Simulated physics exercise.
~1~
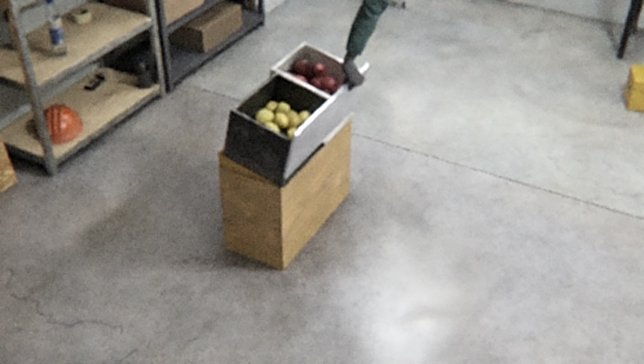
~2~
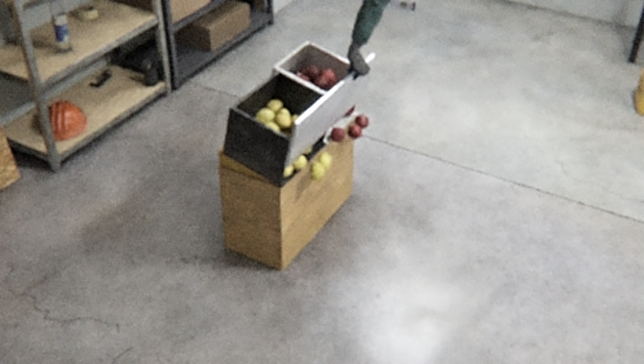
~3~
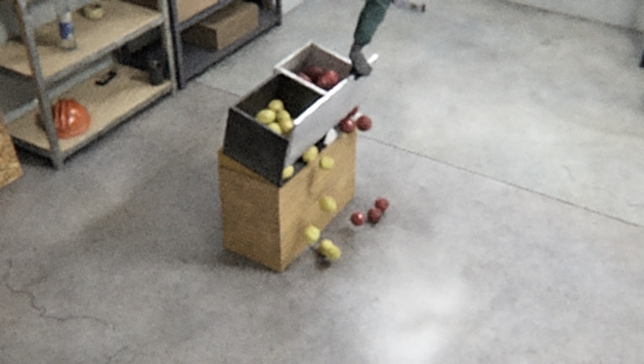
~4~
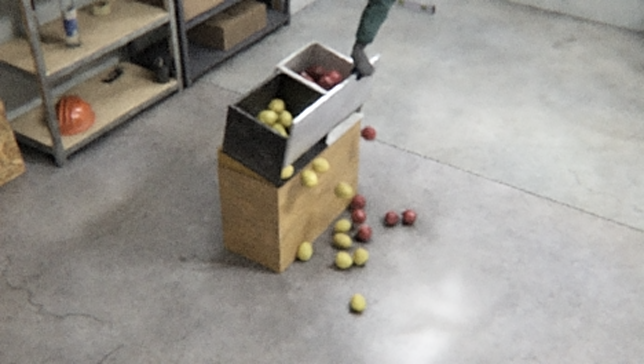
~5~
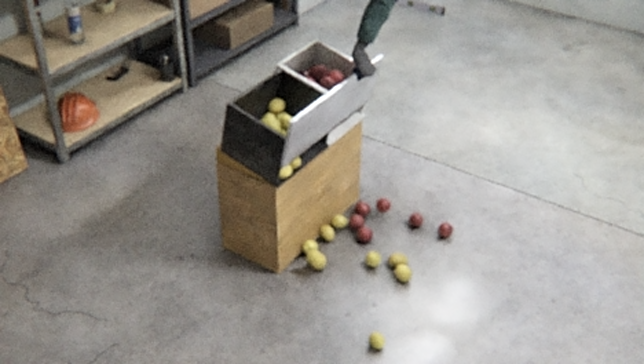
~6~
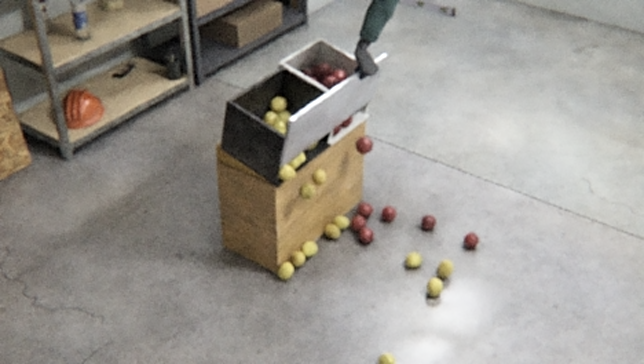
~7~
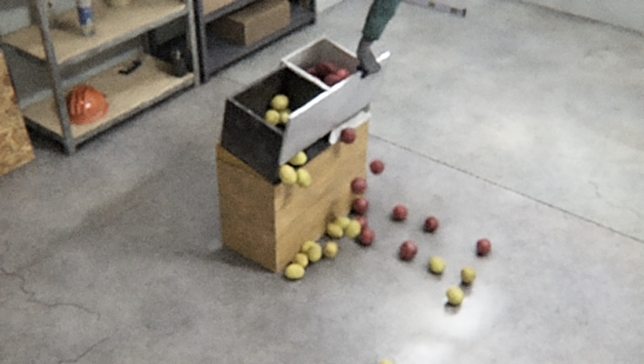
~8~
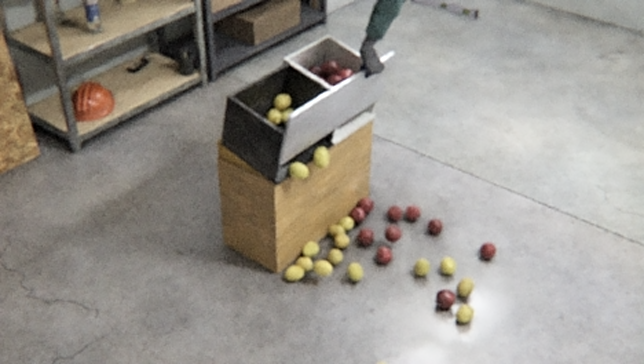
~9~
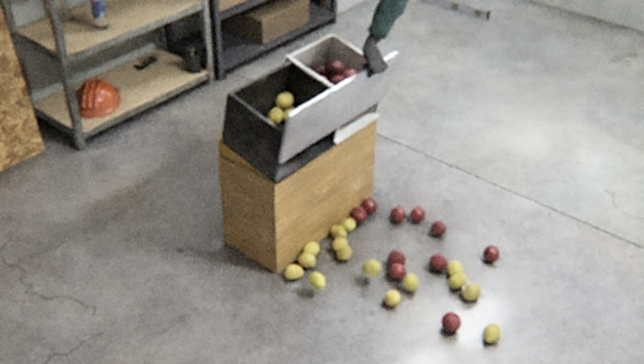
The footage shows a gloved hand holding the raised front panel of two sloping bins on a wooden stand as red apples and yellow lemons spill out, drop and roll across the concrete floor, ending scattered there while some fruit stays in both bins.
